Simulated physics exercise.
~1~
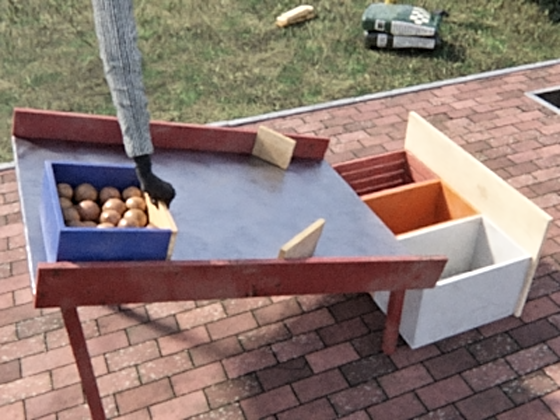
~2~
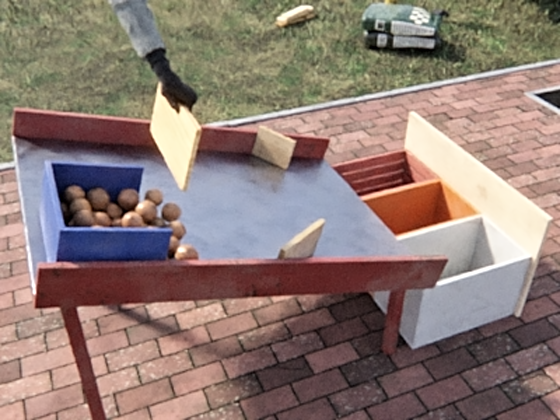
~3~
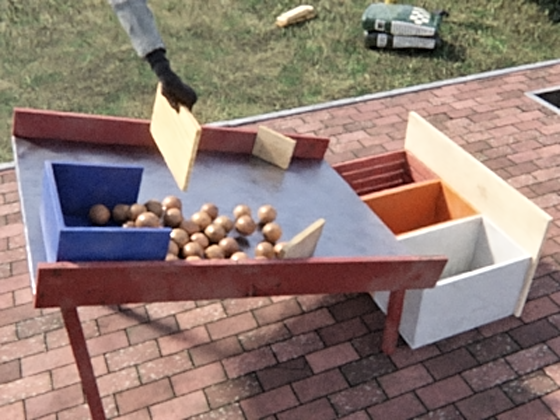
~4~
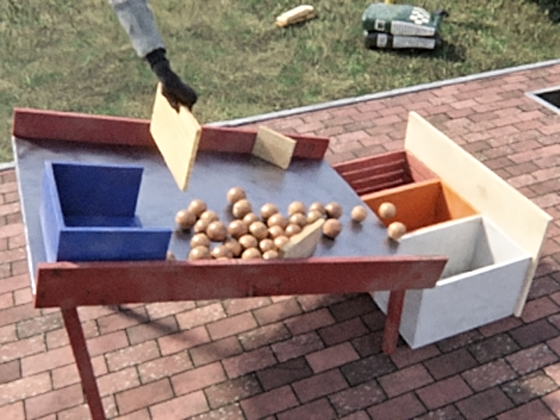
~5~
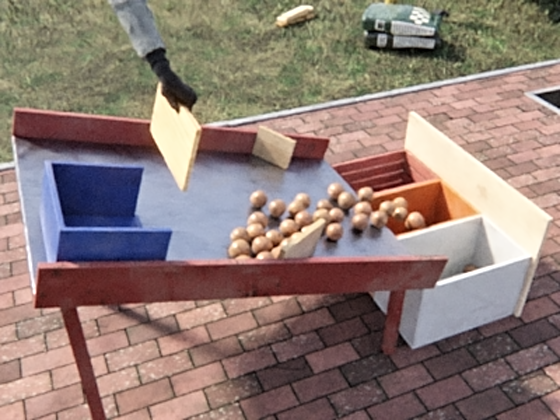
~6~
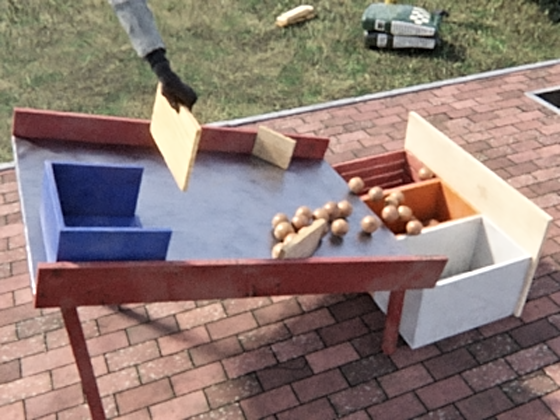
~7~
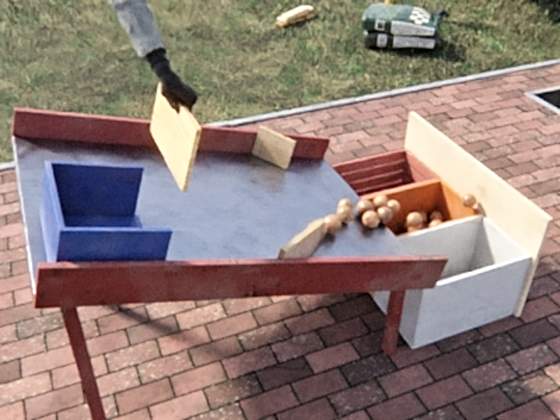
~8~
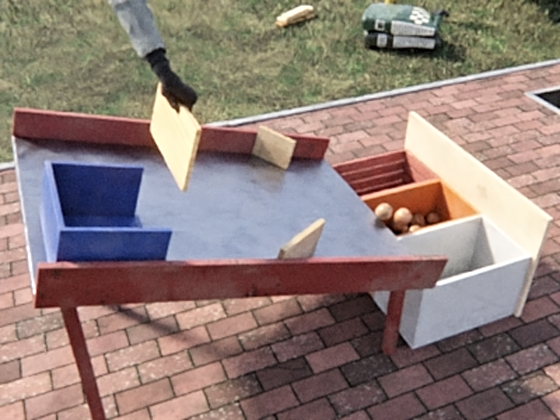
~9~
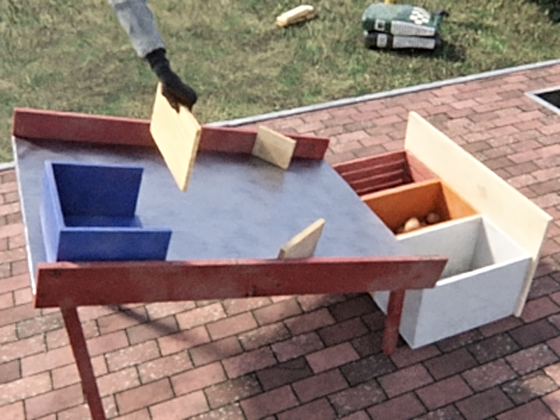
A gloved hand lifted a wooden board away from a blue pen, and a heap of brown onions rolled right down the sloping table, squeezed past an angled board and dropped off the end, mostly into the orange bin, leaving the table empty.
